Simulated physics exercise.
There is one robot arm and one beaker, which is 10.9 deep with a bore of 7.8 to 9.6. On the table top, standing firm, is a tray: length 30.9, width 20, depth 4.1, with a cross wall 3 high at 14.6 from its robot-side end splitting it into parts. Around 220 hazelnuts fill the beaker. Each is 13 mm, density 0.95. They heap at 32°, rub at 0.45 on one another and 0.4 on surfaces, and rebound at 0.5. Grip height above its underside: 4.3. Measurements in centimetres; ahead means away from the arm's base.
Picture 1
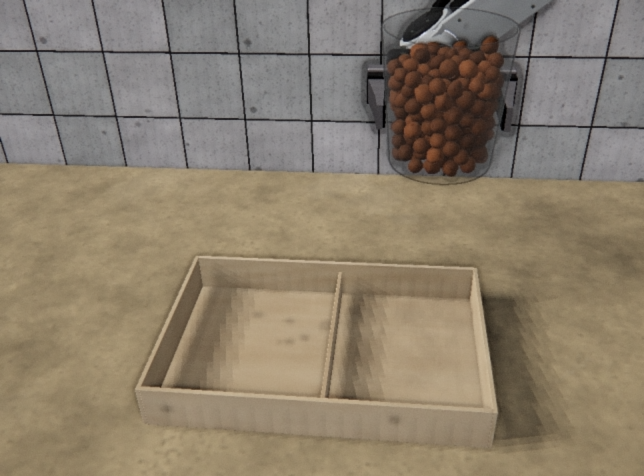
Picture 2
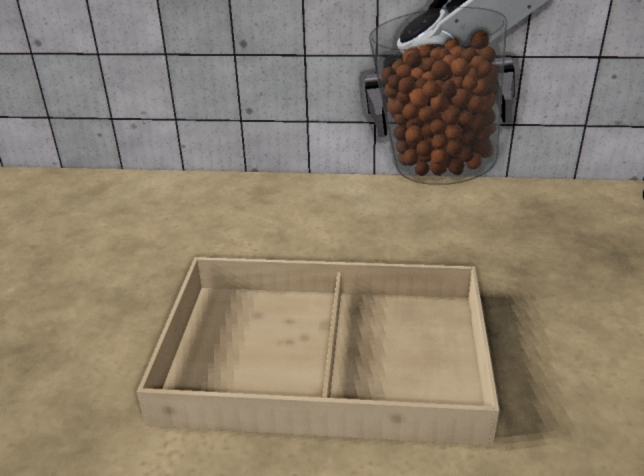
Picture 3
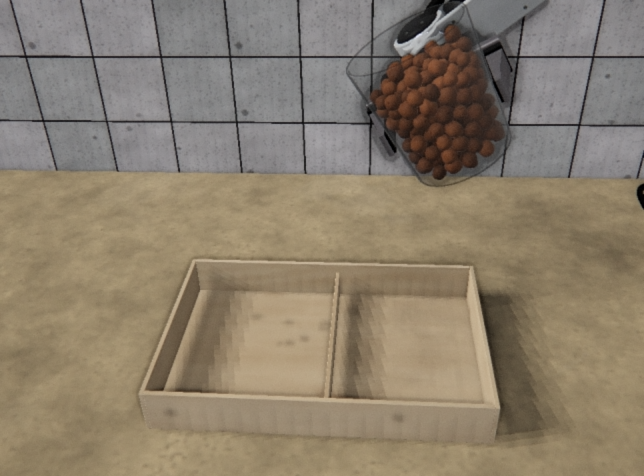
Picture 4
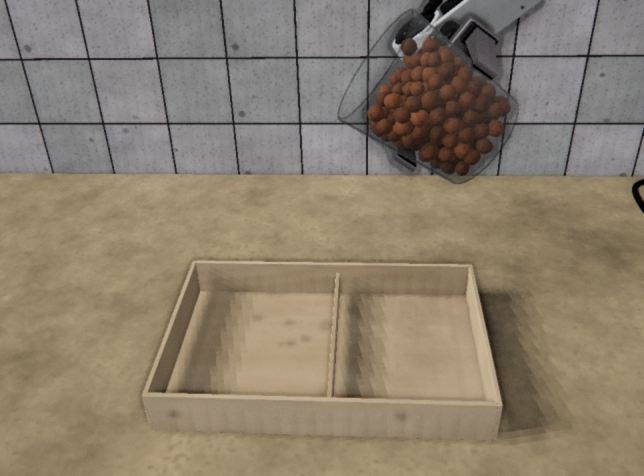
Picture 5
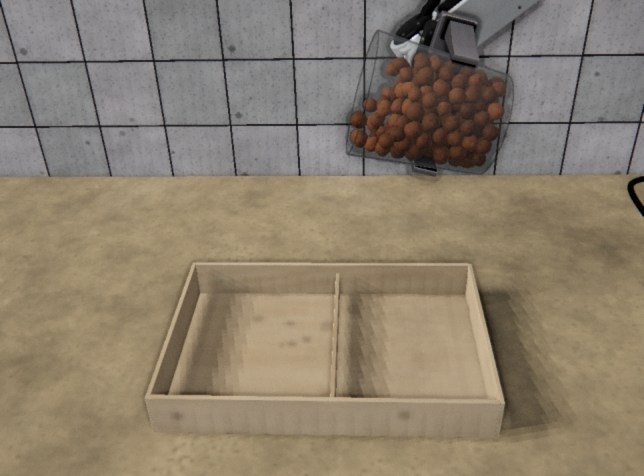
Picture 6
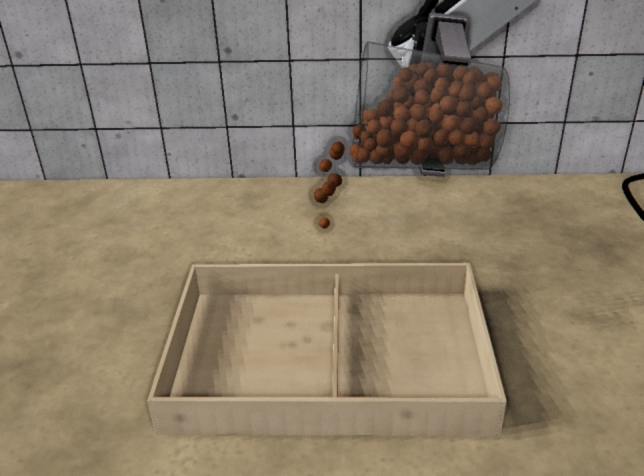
A robot arm at the top right grips a clear beaker packed with reddish-brown hazelnuts and steadily tilts it leftward until it lies nearly on its side, and a few nuts drop from its mouth. Below, an empty pale wooden tray with one divider rests on a mottled tan tabletop before a grey tiled wall. The view looks down from the front, drifting very slightly.
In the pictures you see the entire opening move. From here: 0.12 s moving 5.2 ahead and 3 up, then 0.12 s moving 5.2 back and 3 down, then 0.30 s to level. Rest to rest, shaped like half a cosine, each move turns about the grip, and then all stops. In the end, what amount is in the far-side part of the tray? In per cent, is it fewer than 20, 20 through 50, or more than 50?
More than 50 per cent.
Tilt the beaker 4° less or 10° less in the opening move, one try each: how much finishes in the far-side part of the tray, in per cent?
About 75 and 65 per cent.
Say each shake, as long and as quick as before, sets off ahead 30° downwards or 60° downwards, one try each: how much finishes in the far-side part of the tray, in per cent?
I'd say close to 40 percent for the first and close to 25 percent for the second.
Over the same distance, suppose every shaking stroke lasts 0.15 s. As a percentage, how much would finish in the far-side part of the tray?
It would come to roughly 75 %.
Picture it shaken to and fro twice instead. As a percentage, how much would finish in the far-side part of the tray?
That would give close to 85 percent.
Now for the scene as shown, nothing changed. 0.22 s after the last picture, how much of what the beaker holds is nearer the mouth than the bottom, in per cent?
Roughly 100 per cent.
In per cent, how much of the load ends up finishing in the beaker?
About 5 percent.
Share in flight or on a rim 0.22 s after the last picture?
58 %.
Then, 0.22 s on, tilted 83° forward, highest piece 29 above the table; 87 in the beaker, 7 in the far-side part, 129 in flight or on a rim.
Then, 0.43 s on, tilted 24° forward, highest piece 31 above the table; 184 in the far-side part, 20 on the table or floor, 9 in the beaker, 1 in the robot-side part, 9 in flight or on a rim.
Then, 0.74 s on, level, highest piece 24 above the table; 185 in the far-side part, 28 on the table or floor, 9 in the beaker, 1 in the robot-side part.
Then, 1.79 s on, level, highest piece 24 above the table; 184 in the far-side part, 28 on the table or floor, 9 in the beaker, 2 in the robot-side part.
In the end, 184 in the far-side part, 28 on the table or floor, 9 in the beaker, 2 in the robot-side part. That is 83 % in the far-side part of the tray.
